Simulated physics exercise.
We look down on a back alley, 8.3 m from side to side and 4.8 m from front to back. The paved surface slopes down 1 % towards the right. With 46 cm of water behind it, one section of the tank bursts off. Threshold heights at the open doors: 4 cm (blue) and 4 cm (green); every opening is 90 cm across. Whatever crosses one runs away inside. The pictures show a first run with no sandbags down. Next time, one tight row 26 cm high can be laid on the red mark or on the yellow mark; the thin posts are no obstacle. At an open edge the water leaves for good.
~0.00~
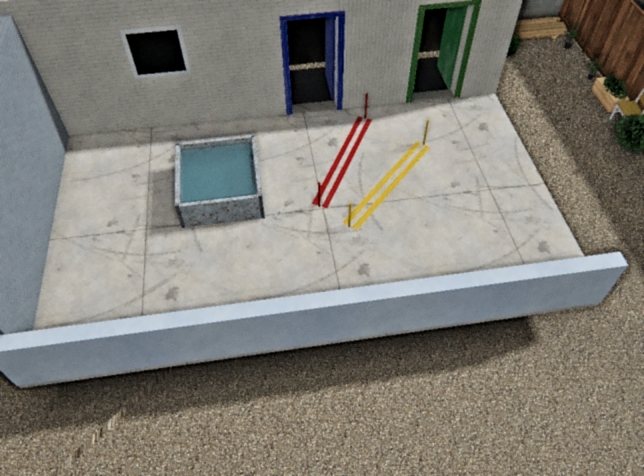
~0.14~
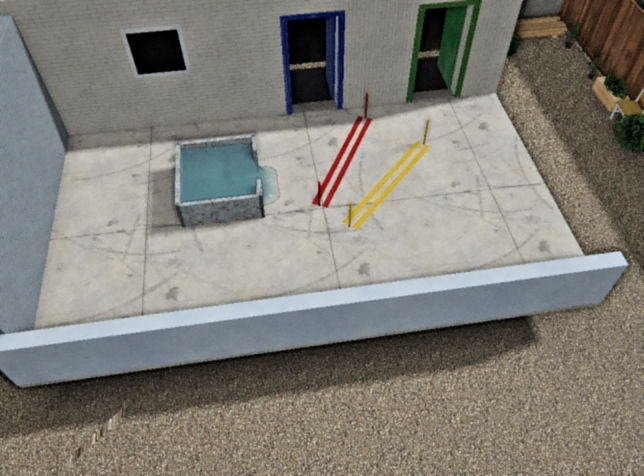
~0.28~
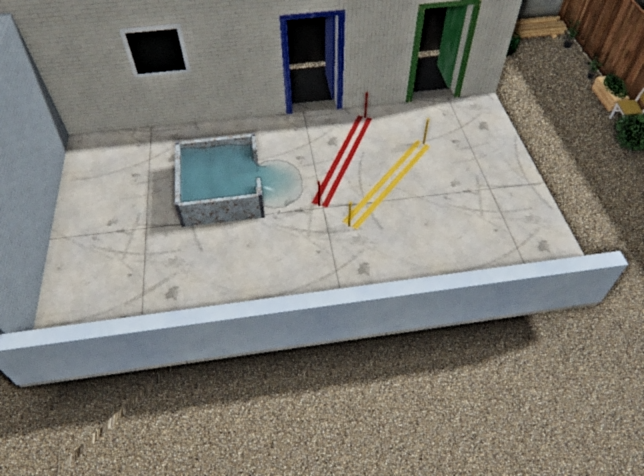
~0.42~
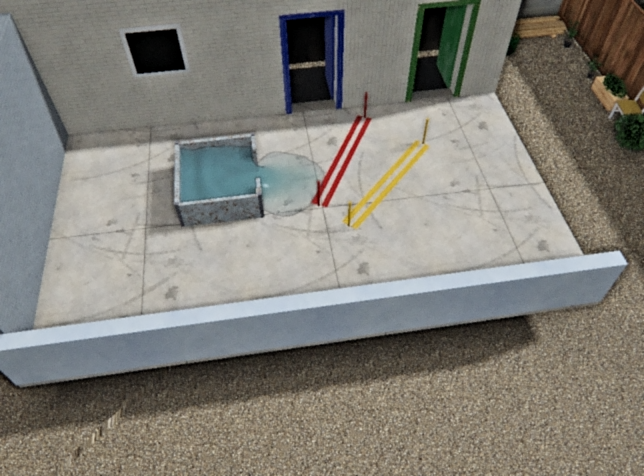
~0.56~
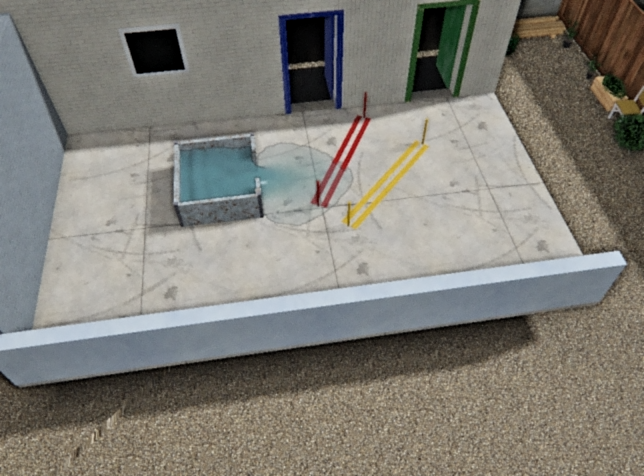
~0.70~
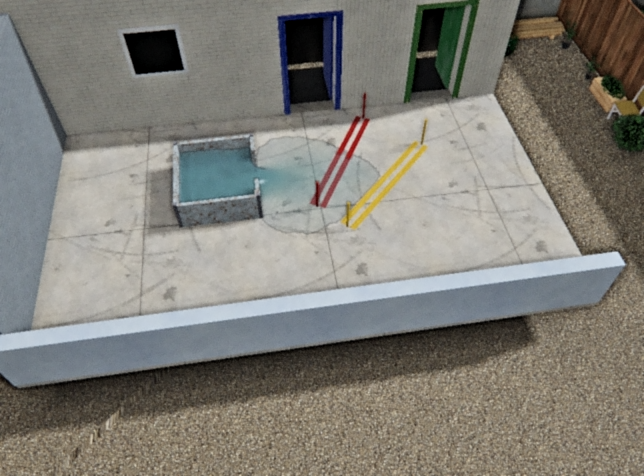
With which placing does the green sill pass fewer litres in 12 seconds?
The red mark.
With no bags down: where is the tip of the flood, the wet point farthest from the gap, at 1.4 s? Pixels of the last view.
At about (459, 169).
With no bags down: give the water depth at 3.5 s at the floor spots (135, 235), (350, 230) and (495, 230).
Roughly 0, 1 and 2 cm, in turn.
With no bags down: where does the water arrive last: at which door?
Last comes the green one.
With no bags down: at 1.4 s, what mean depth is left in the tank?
About 27 cm.
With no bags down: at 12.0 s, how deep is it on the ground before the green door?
Some 1.5 cm.
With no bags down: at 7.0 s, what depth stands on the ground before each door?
Depths in cm: Blue 2, green 2.
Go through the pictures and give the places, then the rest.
In the first picture, still water, 46 cm deep, in the tank at (218, 172).
In the second picture, water pours out at (257, 181) and has run 0.4 m, to (266, 169); typically 7 cm deep outside, 46 cm at the tank's back.
In the third picture, the front is at (293, 170), 0.7 m from the gap at (257, 181); 0.6 m2 of floor is under water; 46 cm left at the back of the tank.
In the fourth picture, water pours out at (257, 180) and has run 1.2 m, to (320, 174); typically 5 cm deep outside, 42 cm at the tank's back.
In the fifth picture, water pours out at (256, 180) and has run 1.6 m, to (345, 169); typically 4 cm deep outside, 38 cm at the tank's back.
In the sixth picture, the front is at (371, 172), 2.1 m from the gap at (255, 180); 2.8 m2 of floor is under water; 39 cm left at the back of the tank.
After 1.4 s water covers 20 % of the floor and is deepest (22 cm) near (263, 184) in the run without bags; in at the green door, 0 L with no bags, 0 L with the row on red, 0 L on yellow.
After 2.2 s water covers 40 % of the floor and is deepest (14 cm) near (263, 184) in the run without bags; in at the green door, 0 L with no bags, 0 L with the row on red, 0 L on yellow.
After 3.5 s water covers 45 % of the floor and is deepest (11 cm) near (263, 184) in the run without bags; in at the green door, 1 L with no bags, 0 L with the row on red, 36 L on yellow.
After 7.0 s water covers 30 % of the floor and is deepest (5 cm) near (263, 184) in the run without bags; in at the green door, 2 L with no bags, 0 L with the row on red, 58 L on yellow.
After 12.0 s water covers 5 % of the floor and is deepest (2 cm) near (264, 191) in the run without bags; in at the green door, 2 L with no bags, 0 L with the row on red, 62 L on yellow.
